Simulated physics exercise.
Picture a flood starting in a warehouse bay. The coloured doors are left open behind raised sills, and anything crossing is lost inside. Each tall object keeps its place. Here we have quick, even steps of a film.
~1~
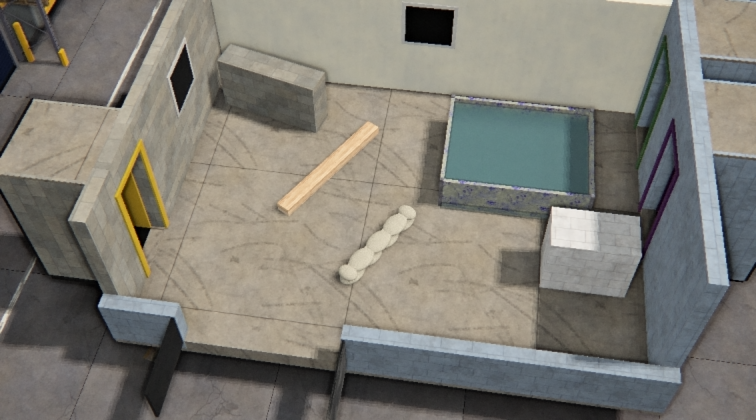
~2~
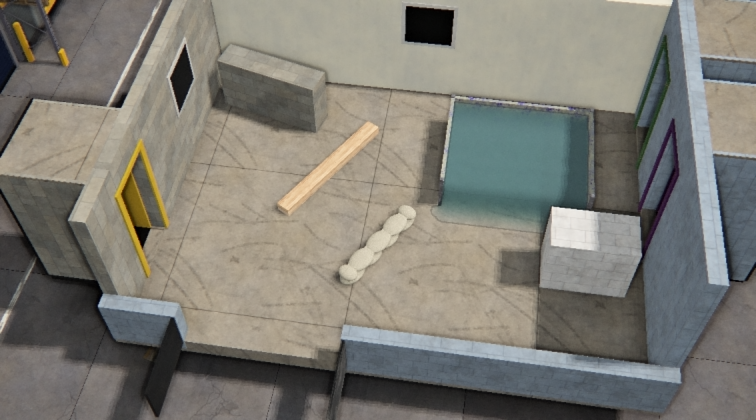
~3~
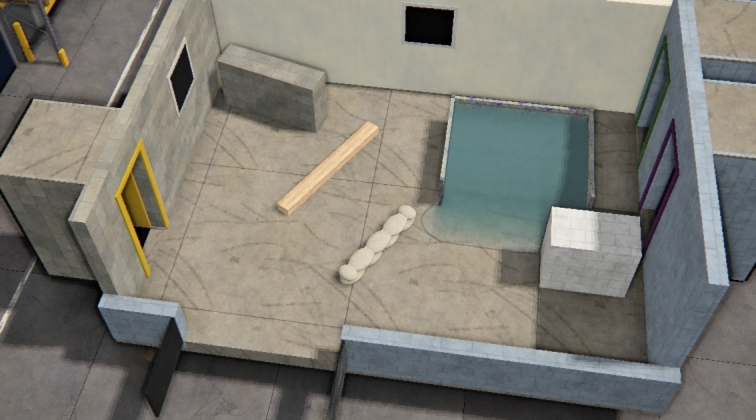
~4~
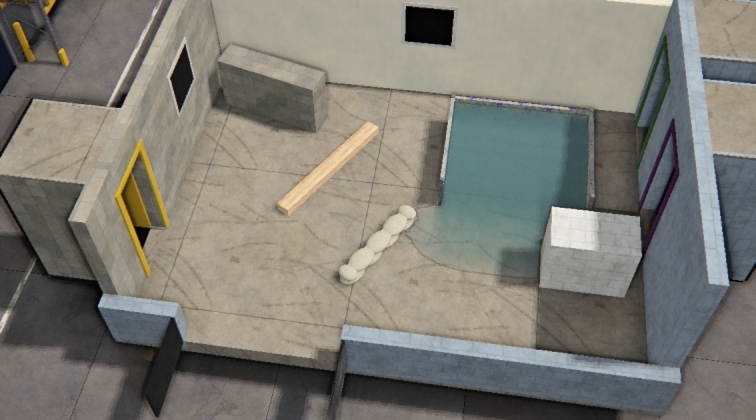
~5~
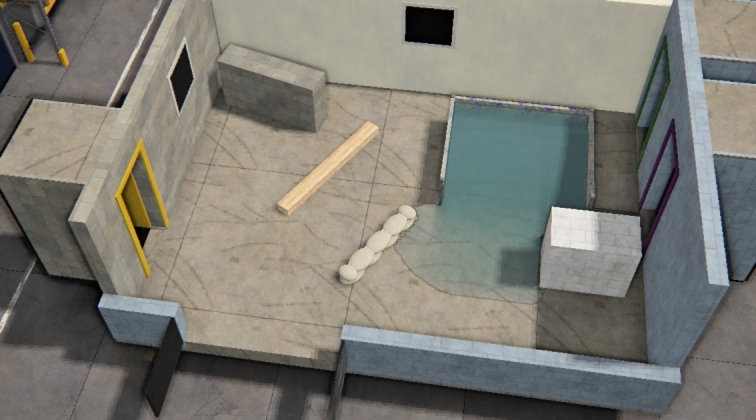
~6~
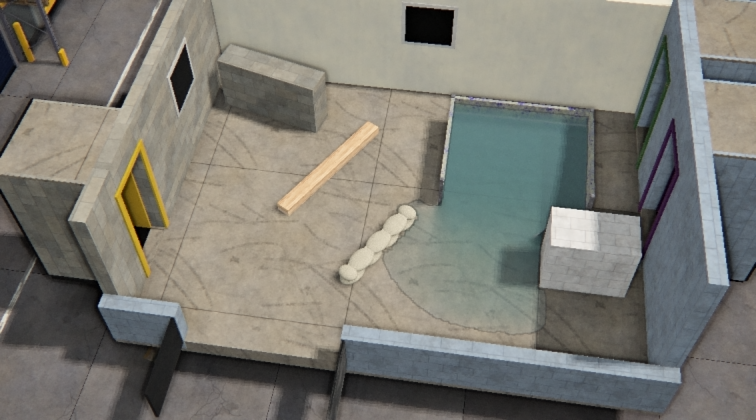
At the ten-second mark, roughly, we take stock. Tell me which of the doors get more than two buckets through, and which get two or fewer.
As I see it, green door: Two buckets or fewer; purple door: More than two buckets; yellow door: More than two buckets.
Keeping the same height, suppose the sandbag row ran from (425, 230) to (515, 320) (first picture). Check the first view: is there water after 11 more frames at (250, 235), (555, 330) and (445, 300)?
In the order asked: Untouched, swamped, swamped.
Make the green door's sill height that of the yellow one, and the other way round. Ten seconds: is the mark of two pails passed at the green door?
To put it shortly, the green door receives more.
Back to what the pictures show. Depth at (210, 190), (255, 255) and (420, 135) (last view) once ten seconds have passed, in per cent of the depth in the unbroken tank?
6, 2 and 6 per cent, roughly.
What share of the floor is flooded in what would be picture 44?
Close to 65 percent, by my reckoning.
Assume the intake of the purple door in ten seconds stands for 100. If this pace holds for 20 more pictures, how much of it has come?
That share would be near 95 %.
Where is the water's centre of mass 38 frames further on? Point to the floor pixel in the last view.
I'd say near (459, 253).
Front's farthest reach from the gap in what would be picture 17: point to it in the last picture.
Near (276, 339).
A moment on, water covers 25 % of the floor; the green door not reached, the purple door under two buckets in, the yellow door not reached.
Next, water covers 35 % of the floor; the green door wet at the sill, nothing in, the purple door over two buckets in, the yellow door not reached.
Then, water covers 55 % of the floor; the green door wet at the sill, nothing in, the purple door far over two buckets in, the yellow door not reached.
Later, water covers 65 % of the floor; the green door wet at the sill, nothing in, the purple door far over two buckets in, the yellow door over two buckets in.
In the end, water covers 90 % of the floor; the green door wet at the sill, nothing in, the purple door far over two buckets in, the yellow door far over two buckets in.
